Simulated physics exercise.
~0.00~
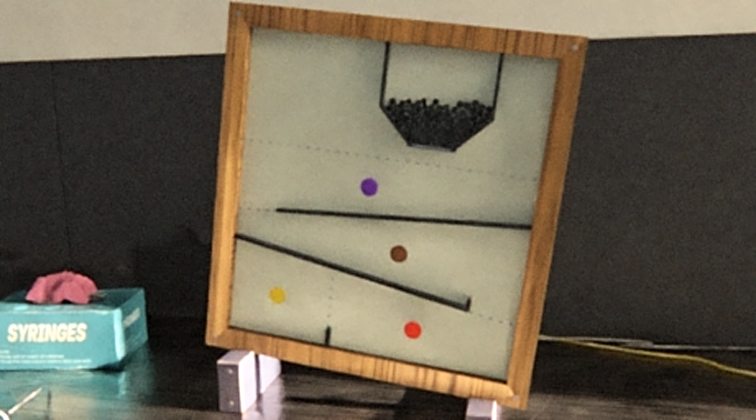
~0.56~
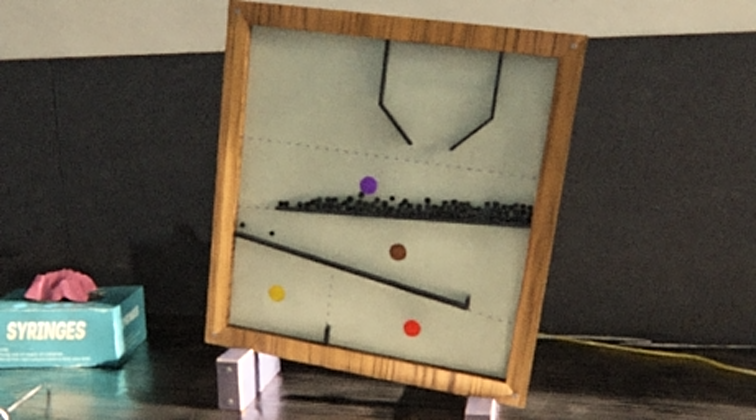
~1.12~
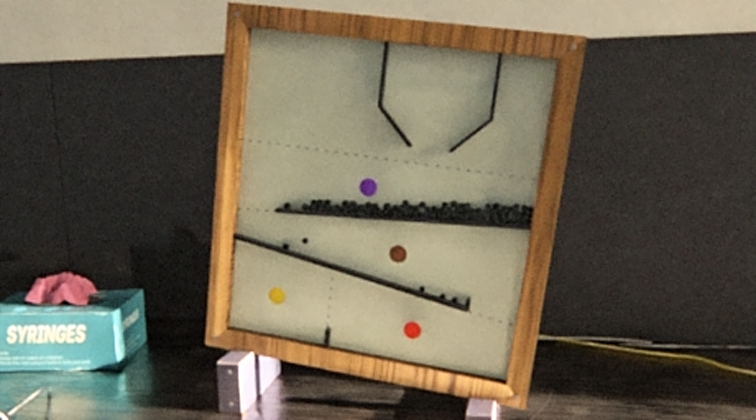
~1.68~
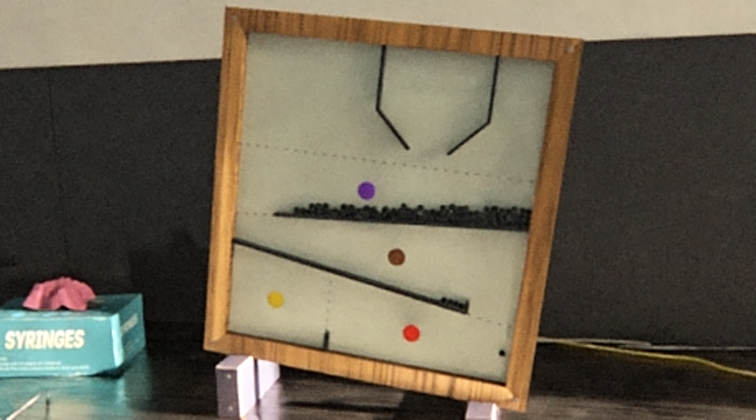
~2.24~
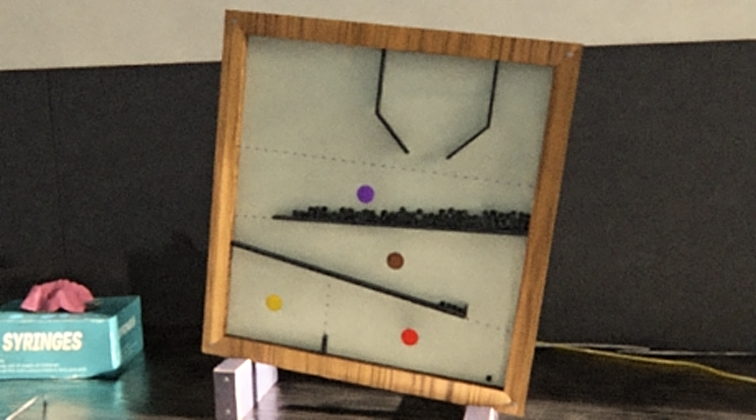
Black beads dropped out of the hopper in a tilted wooden frame and spread along the upper ledge by the purple sticker, while a few rolled off its left end and down the lower ramp, leaving nearly all of them resting on the upper ledge.
